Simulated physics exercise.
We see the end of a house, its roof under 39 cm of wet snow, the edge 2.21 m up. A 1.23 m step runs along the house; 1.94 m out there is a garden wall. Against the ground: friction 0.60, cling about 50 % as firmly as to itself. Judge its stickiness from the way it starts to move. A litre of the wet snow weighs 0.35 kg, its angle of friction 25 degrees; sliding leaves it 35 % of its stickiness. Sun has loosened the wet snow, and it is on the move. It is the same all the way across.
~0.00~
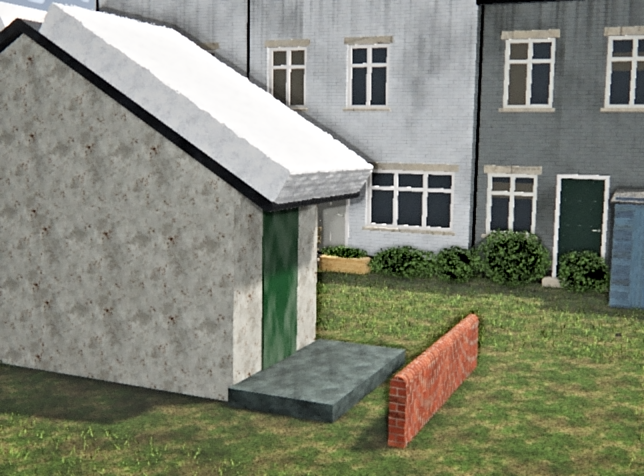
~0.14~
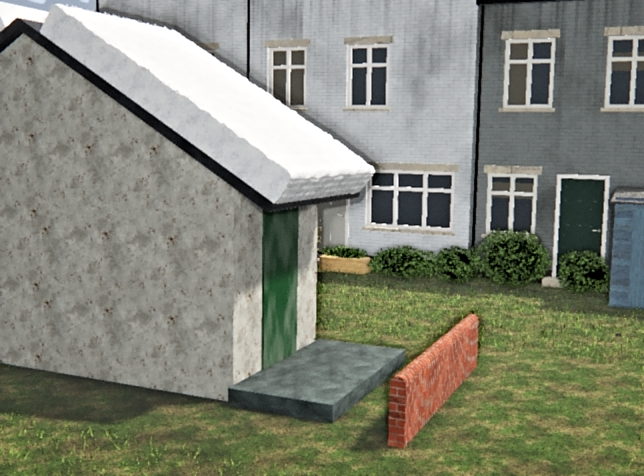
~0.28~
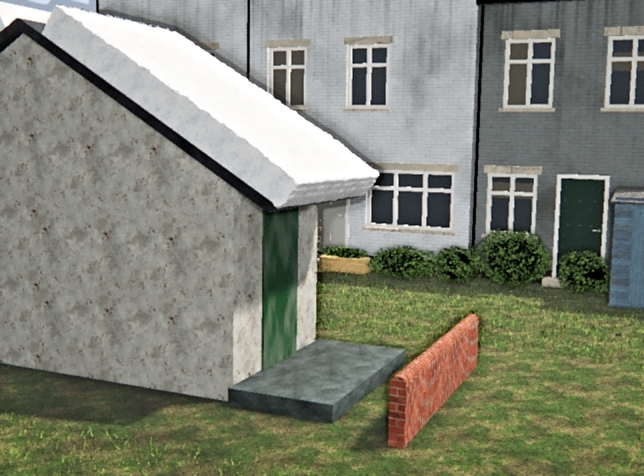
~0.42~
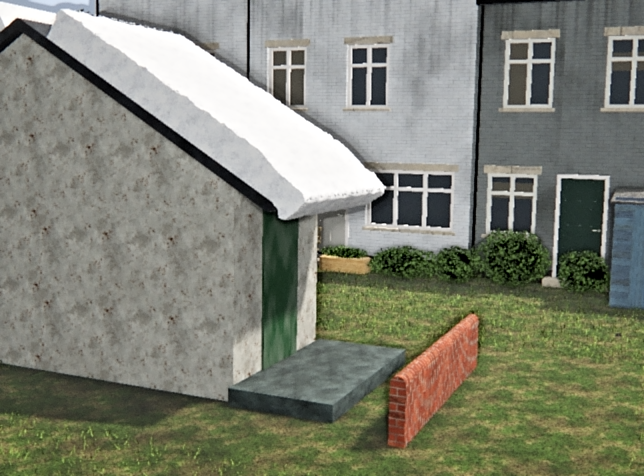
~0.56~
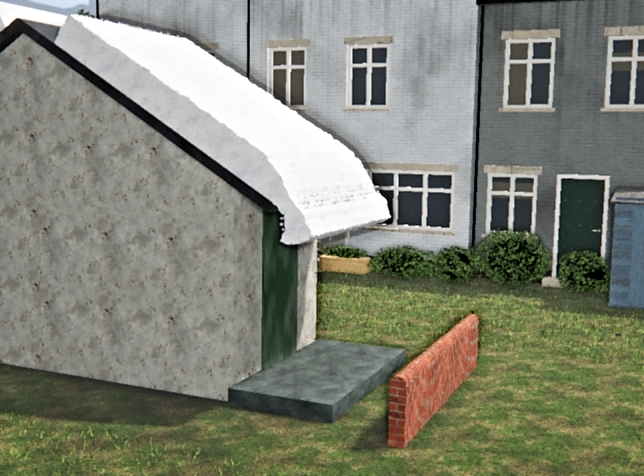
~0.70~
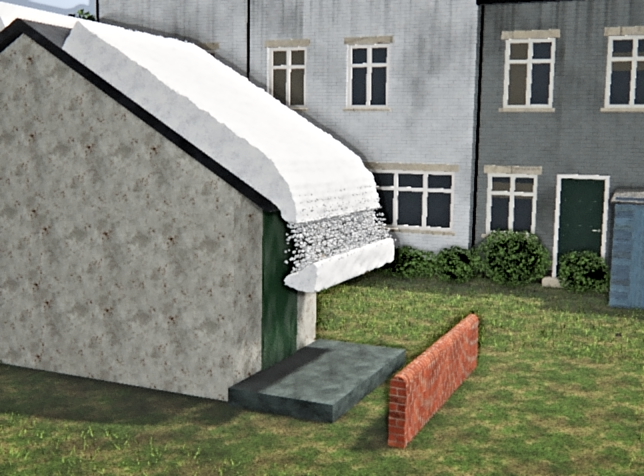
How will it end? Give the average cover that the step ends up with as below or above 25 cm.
The result is above 25 cm.
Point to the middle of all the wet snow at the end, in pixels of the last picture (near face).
At about (381, 401).
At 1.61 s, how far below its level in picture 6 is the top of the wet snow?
Some 0.9 m.
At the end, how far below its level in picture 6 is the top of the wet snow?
Some 3.4 m.
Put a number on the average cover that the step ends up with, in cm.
Roughly 42 cm.
After 1.12 s, 81 % of the snow is still up on the roof and 19 % is falling or down.
After 1.61 s, 53 % of the snow is still up on the roof and 47 % is falling or down.
After 2.11 s, 12 % of the snow is still up on the roof and 88 % is falling or down.
After 2.60 s, none of the snow is still up on the roof and all is falling or down.
After 3.50 s, at the end, none of the snow is still up on the roof and the snow on the step is 42 cm deep on average.
